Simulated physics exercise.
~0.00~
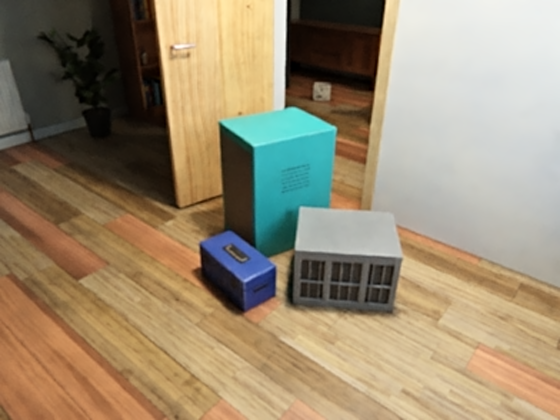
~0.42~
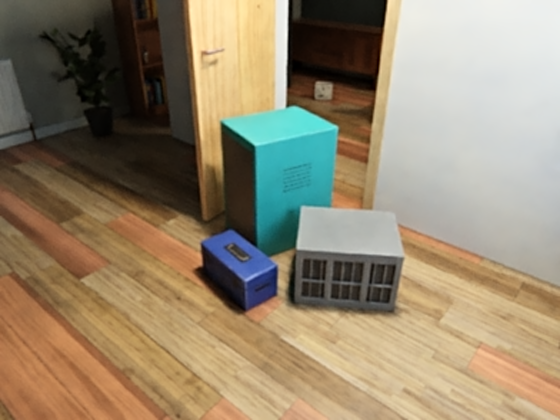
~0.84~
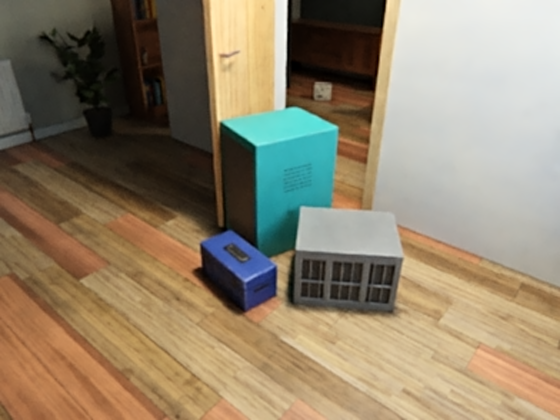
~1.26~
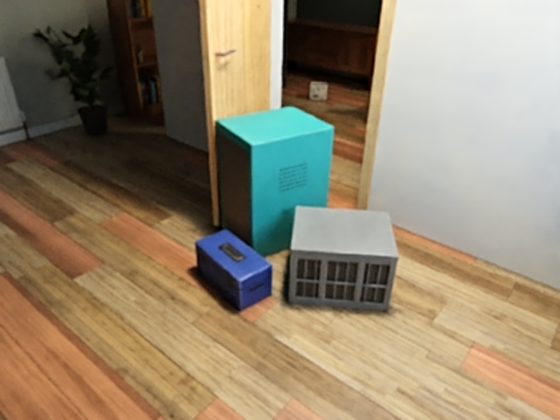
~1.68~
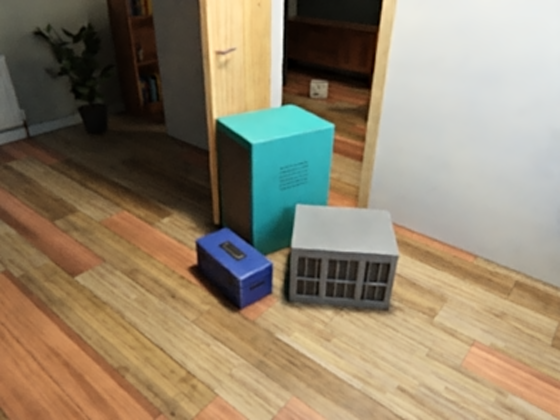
A wooden door swung partway from its wide-open position and came to rest still open behind a tall turquoise appliance, while the appliance, a grey chest with a grid front and a small blue toolbox stayed put on the wood floor.
